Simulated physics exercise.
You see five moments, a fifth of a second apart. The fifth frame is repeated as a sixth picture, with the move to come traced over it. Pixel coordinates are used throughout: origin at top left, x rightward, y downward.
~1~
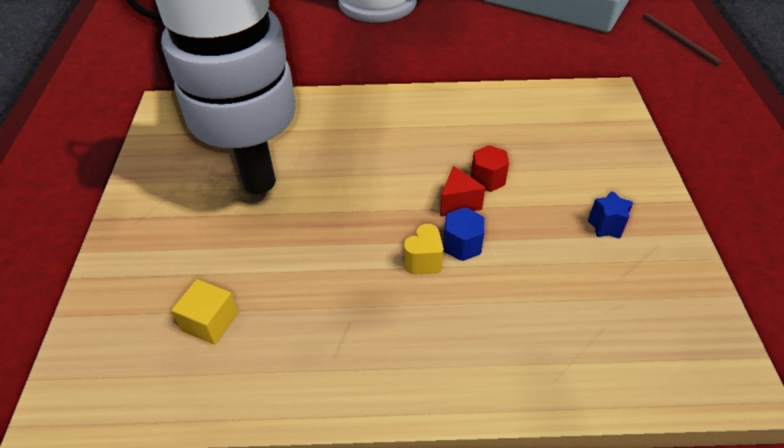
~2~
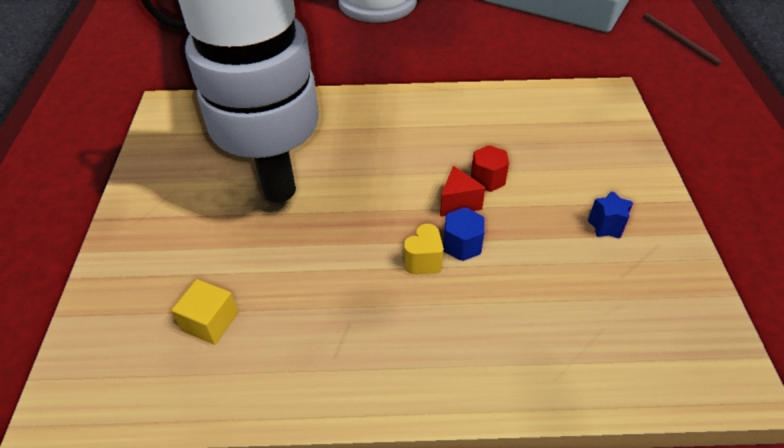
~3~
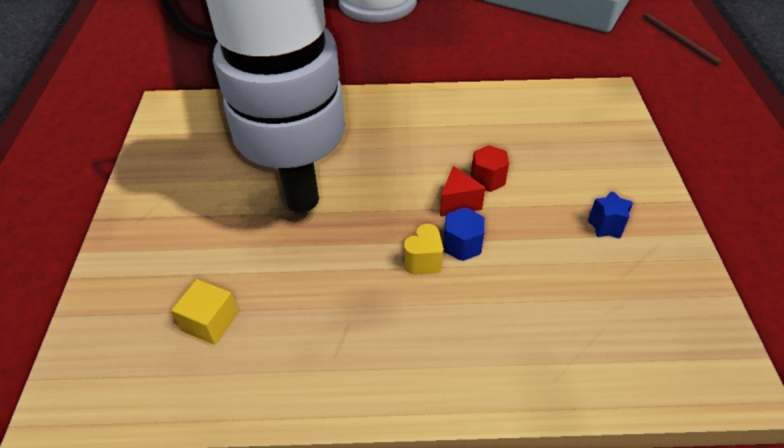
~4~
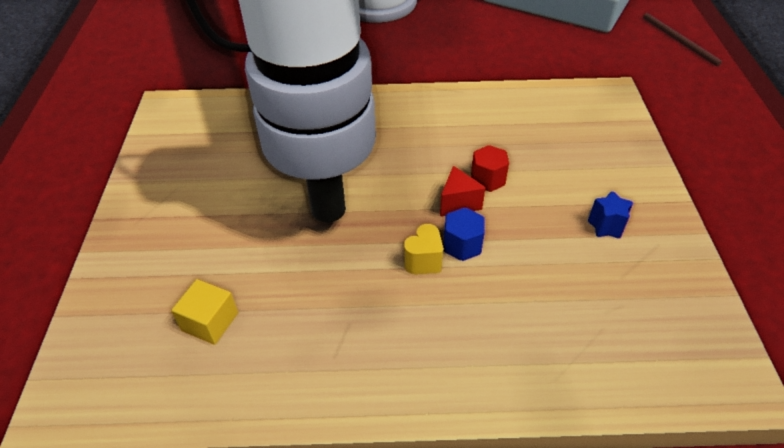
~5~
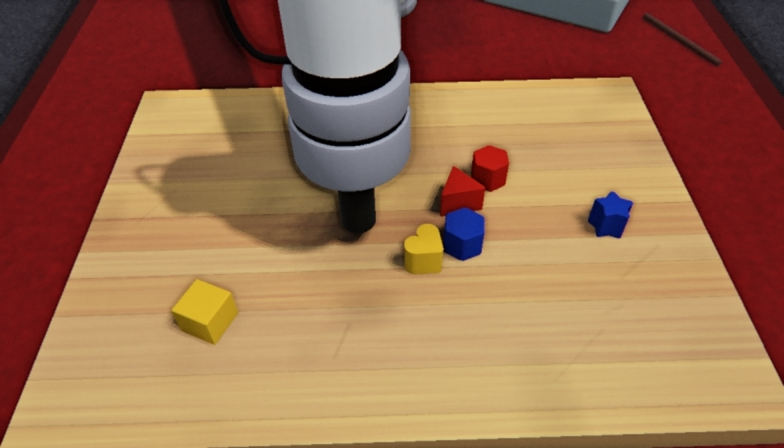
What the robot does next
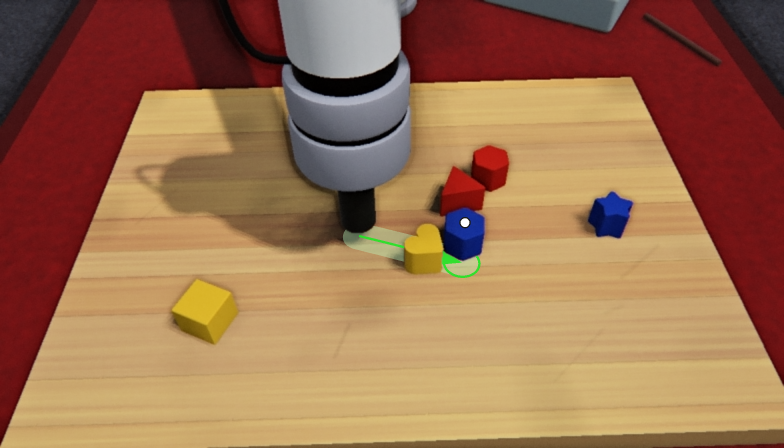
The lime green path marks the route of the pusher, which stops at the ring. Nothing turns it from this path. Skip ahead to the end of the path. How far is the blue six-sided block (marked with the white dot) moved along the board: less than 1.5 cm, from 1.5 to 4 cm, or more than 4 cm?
Result: 1.5-4 cm.
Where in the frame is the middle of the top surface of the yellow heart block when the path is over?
Around pixel (472, 266).
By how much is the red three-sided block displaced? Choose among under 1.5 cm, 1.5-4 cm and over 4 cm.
It falls in the under 1.5 cm band.
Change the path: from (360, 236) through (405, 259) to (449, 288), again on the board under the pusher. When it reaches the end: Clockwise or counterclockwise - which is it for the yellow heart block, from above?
Its spin: Anticlockwise.
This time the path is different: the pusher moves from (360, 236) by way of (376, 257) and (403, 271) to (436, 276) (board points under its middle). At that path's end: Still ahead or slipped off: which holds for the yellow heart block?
It sits in front of the pusher.
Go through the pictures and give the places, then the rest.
In the first frame, pusher tip at (260, 183); block tops, yellow heart block at (425, 240); red three-sided block at (460, 182); blue six-sided block at (465, 223).
In the second frame, pusher at (280, 191); blocks unchanged.
In the third frame, pusher at (302, 201); blocks unchanged.
In the fourth frame, pusher at (329, 210); blocks unchanged.
In the fifth frame, pusher at (359, 221); yellow heart block at (425, 240); red three-sided block at (460, 182); blue six-sided block at (465, 223).
Path on the board, straight from (360, 236) to (462, 263); the dot is on the blue six-sided block.
On the path given first. One third of the way, pusher at (394, 229); nothing pushed yet.
Two thirds of the way, pusher at (429, 238); yellow heart block at (449, 252), turned 15° clockwise.
At the end, pusher at (463, 247); yellow heart block at (472, 266), turned 40° clockwise; red three-sided block in place; blue six-sided block at (489, 221), turned 50° anticlockwise.
